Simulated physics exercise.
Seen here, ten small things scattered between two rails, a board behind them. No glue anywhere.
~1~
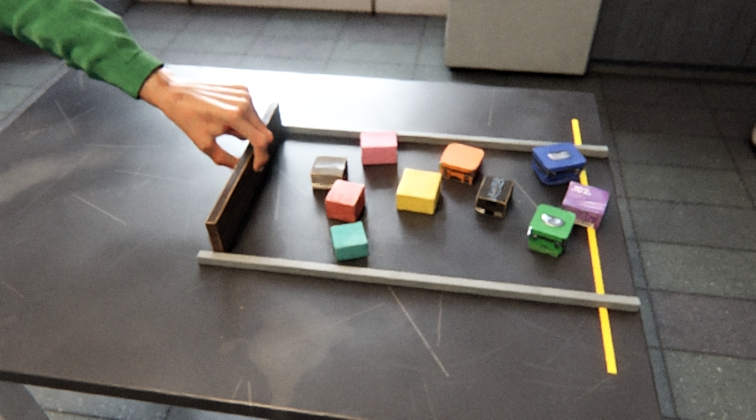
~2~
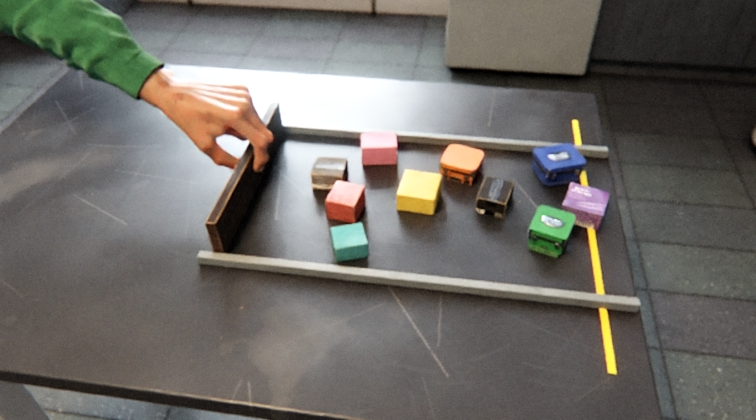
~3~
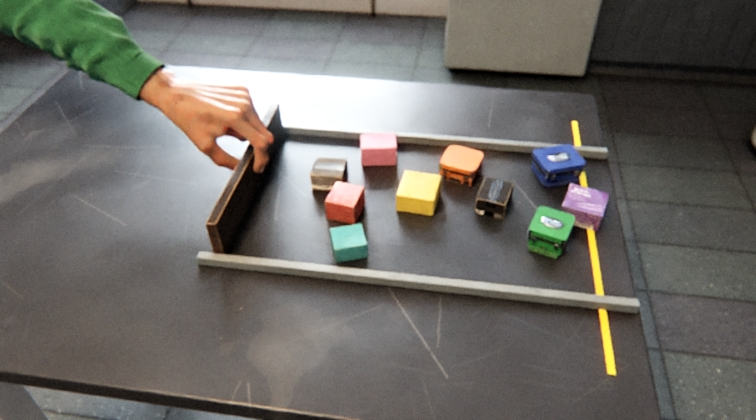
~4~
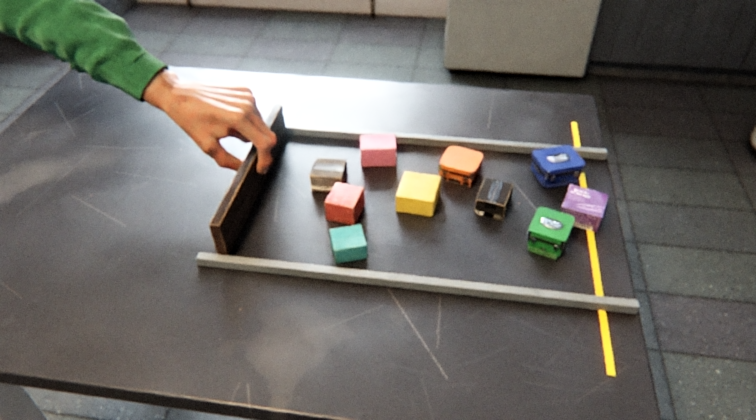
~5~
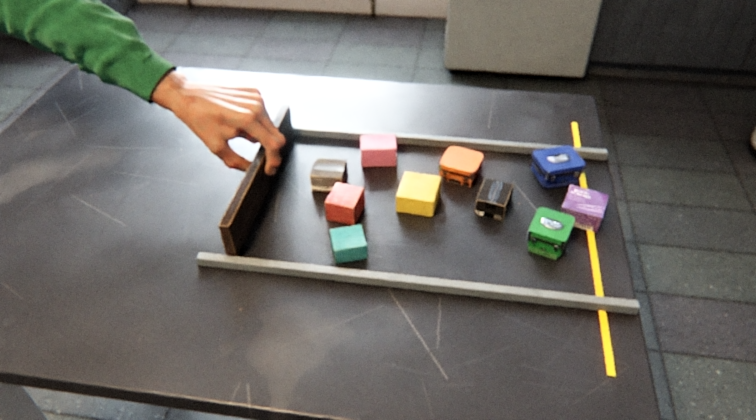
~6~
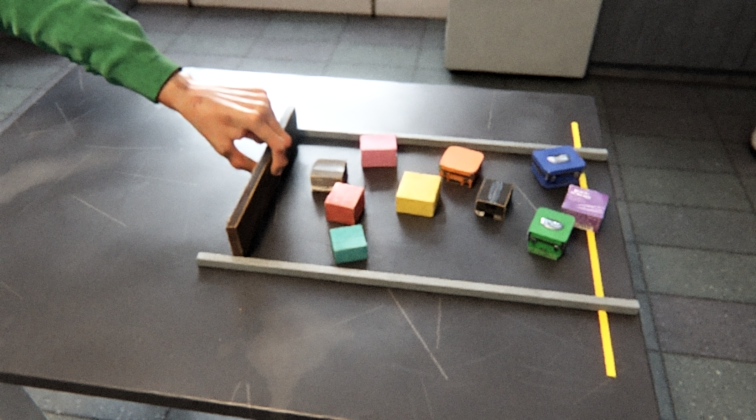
A hand slides a dark board slightly right between two rails behind scattered colourful objects.
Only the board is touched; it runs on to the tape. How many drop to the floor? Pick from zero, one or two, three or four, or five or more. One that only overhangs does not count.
The number that fall off is five or more.
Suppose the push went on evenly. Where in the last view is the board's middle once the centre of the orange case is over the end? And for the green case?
Its middle is around (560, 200) and around (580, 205).
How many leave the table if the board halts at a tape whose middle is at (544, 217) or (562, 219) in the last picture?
The counts: 3 and 4.
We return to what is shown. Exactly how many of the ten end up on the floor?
It comes to 6.
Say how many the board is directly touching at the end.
It touches 4.
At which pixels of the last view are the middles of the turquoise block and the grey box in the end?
The turquoise block stops around (617, 277); the grey box around (606, 200).
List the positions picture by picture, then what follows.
In the first frame, purple box (584, 206); blue case (557, 164); green case (551, 230); board (250, 171); tape (590, 219).
In the second frame, blue case (557, 165); board (250, 172).
In the third frame, green case (550, 232); red block (346, 203).
In the fourth frame, purple box (584, 208); turquoise block (348, 244).
In the fifth frame, blue case (556, 167); grey box (329, 175).
In the sixth frame, purple box (584, 209); blue case (557, 168); green case (550, 234); board (267, 175); tape (589, 222).
A little later, none off yet; purple box at rest near (584, 209); blue case at rest near (557, 168); green case at rest near (550, 234).
Next, one off so far; purple box dropping near (612, 390); blue case tilted well over near (637, 196); green case shifted about its own width near (589, 247).
When it is over, the number that fall off is five or more; down, yellow block, orange case, black box, green case, blue case and purple box.
